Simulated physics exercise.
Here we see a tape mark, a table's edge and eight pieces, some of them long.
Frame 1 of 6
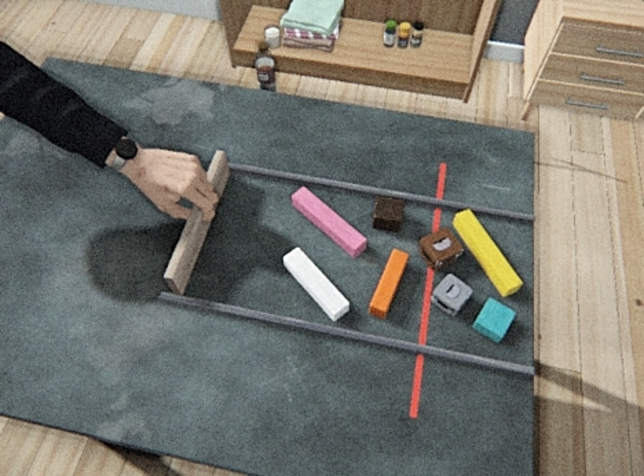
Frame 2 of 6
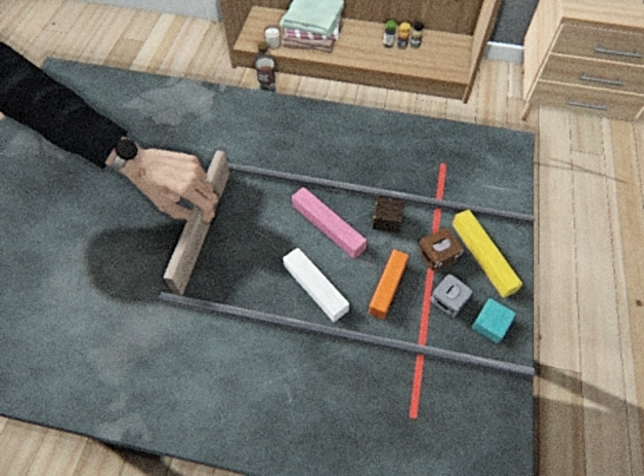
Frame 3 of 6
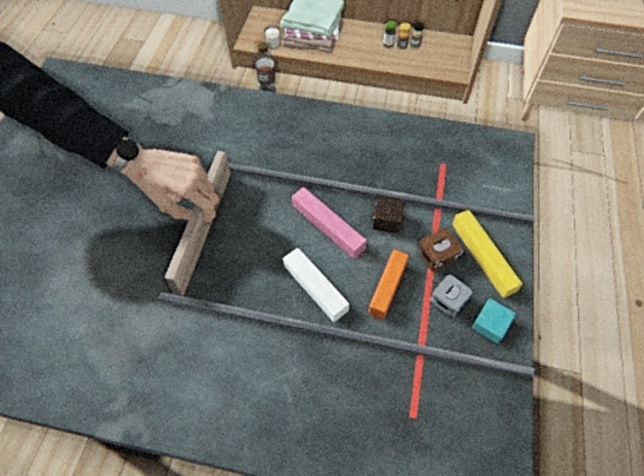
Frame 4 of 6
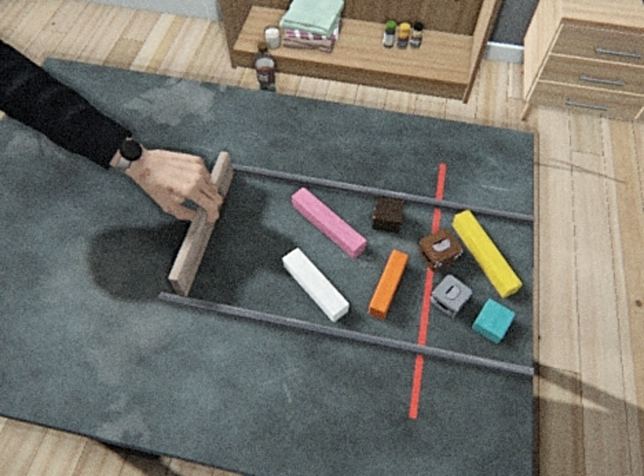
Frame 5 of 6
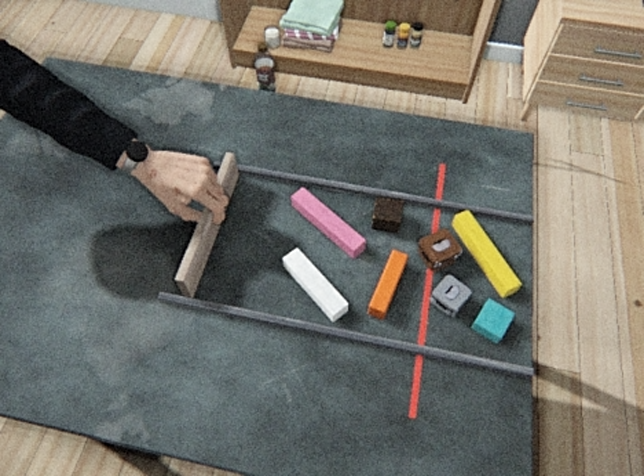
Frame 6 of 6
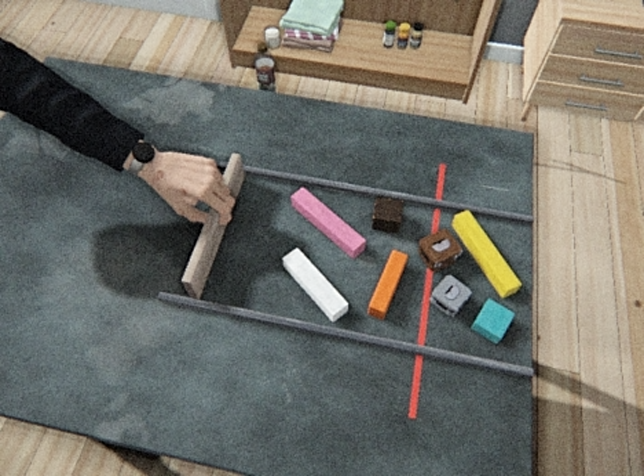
Wooden board held by a hand sliding slightly right between two rails, with the coloured blocks and bars ahead staying still.
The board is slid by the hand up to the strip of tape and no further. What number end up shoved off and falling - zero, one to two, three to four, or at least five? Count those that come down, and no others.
Seems none of them come crashing down.
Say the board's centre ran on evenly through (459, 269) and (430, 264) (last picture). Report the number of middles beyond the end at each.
You'd get 1 at the first and 0 at the second.
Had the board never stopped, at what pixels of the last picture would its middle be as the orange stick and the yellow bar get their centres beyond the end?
I'd put it close to (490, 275), and close to (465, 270) for the other one.
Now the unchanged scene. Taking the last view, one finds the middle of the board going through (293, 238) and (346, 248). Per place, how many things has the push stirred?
First 2, then 4.
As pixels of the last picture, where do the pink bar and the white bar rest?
The pink bar at (454, 254), the white bar at (436, 308).
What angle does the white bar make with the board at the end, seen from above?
The angle is some 0°.
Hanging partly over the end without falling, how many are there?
It would come to 1.
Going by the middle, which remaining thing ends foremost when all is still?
Foremost: The turquoise block.
Soon after, none off yet; turquoise block at rest near (493, 321); yellow bar at rest near (485, 253); grey case at rest near (449, 297).
In the end, the number that fall off is zero.
